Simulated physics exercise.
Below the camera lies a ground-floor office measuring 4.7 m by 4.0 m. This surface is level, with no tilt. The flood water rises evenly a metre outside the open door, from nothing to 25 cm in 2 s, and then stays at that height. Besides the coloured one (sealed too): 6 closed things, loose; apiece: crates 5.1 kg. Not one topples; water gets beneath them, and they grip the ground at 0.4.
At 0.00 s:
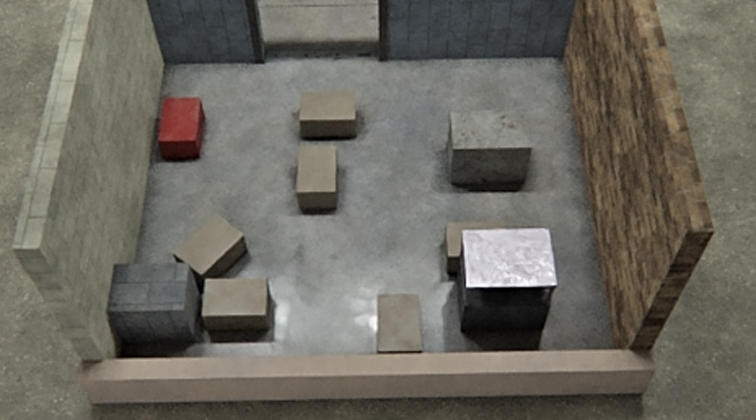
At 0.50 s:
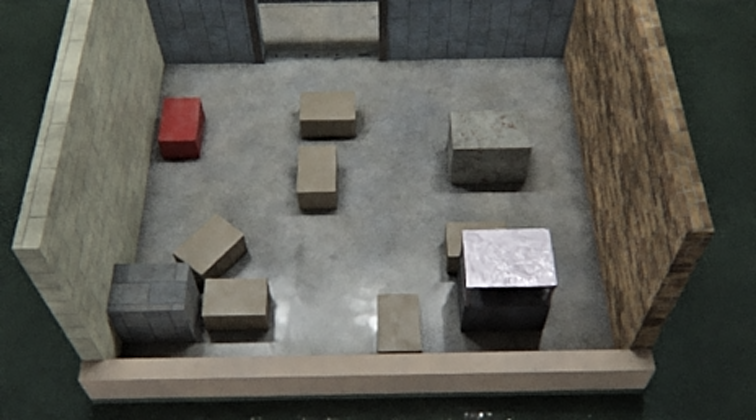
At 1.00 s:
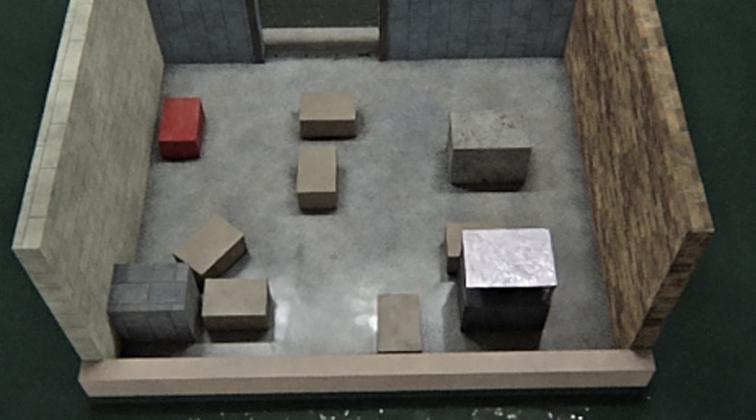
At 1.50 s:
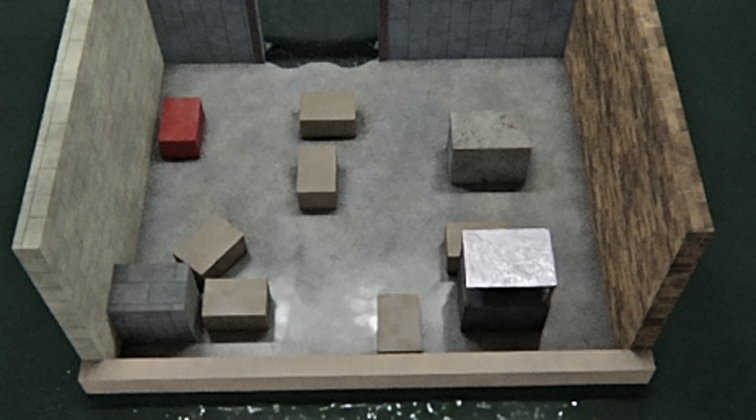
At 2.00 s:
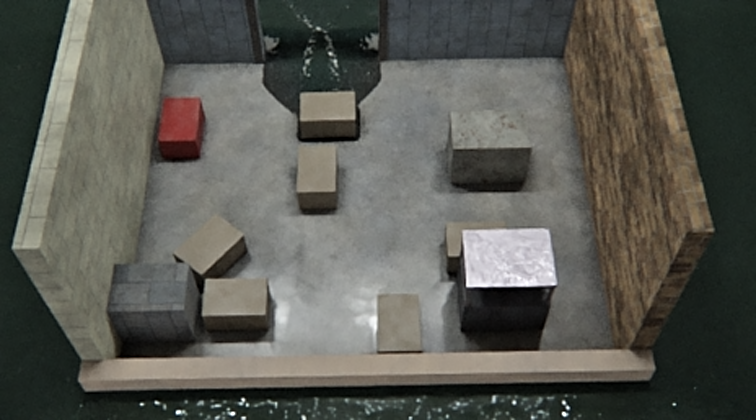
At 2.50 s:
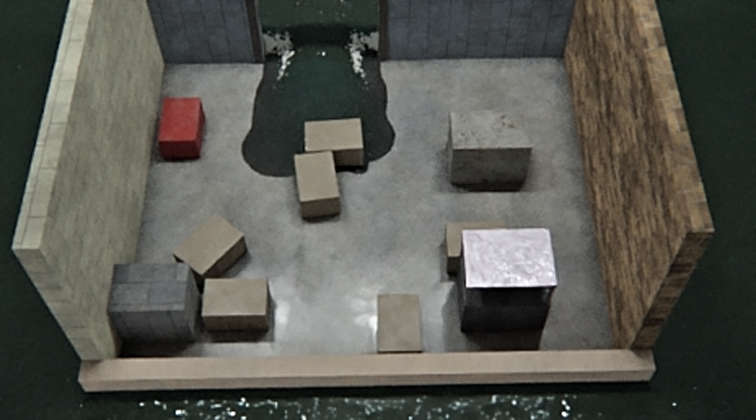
Dark water rising outside an open doorway, then spreading across a grey floor and nudging two tan boxes while a red crate stays still.
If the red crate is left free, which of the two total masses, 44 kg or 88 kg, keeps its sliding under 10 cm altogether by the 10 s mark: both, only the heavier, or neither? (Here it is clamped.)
Both do.
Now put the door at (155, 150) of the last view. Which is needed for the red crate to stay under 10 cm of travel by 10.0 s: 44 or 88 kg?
Under that setup, neither option succeeds.
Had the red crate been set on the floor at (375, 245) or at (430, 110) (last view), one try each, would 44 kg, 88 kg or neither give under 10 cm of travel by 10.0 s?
The first time the lesser option suffices; the second time the lesser option suffices.
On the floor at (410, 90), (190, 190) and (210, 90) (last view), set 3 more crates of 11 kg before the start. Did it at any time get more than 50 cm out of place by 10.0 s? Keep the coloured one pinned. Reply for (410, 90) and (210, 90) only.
In turn: Less, less.
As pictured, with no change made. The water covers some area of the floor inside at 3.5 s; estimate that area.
Wet: Near 9.5 m2.
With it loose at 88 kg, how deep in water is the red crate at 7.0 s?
Around 6 cm.
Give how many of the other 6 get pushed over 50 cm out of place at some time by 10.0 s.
5.
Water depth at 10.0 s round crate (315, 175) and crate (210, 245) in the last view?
First about 15 cm, second about 11 cm.
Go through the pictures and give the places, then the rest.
In the first picture, the red crate at (179, 119) rests on the ground; water covers 0.0 m2; 0 of 7 have shifted.
In the second picture, the red crate at (179, 119), on the bottom; water covers 0.0 m2; 0 of 7 have shifted.
In the third picture, the red crate at (179, 119) rests on the ground; water covers 0.0 m2; 0 of 7 have shifted.
In the fourth picture, the red crate at (179, 119), on the bottom; water covers 0.0 m2; 0 of 7 have shifted.
In the fifth picture, the red crate at (179, 119), on the bottom; 0.9 m2 under water; 0 of 7 have shifted.
In the sixth picture, the red crate at (179, 119), on the bottom; water covers 2.3 m2; 2 of 7 have shifted.
After 3.5 s the red crate would be 0 cm from its start with 44 kg and 0 cm from its start with 88 kg; 3 cm of water round it then.
After 4.5 s the red crate would be 0 cm from its start with 44 kg and 0 cm from its start with 88 kg; 3 cm of water round it then.
After 7.0 s the red crate would be 0 cm from its start with 44 kg and 0 cm from its start with 88 kg; 6 cm of water round it then.
After 10.0 s the red crate would be 0 cm from its start with 44 kg and 0 cm from its start with 88 kg; 9 cm of water round it then.
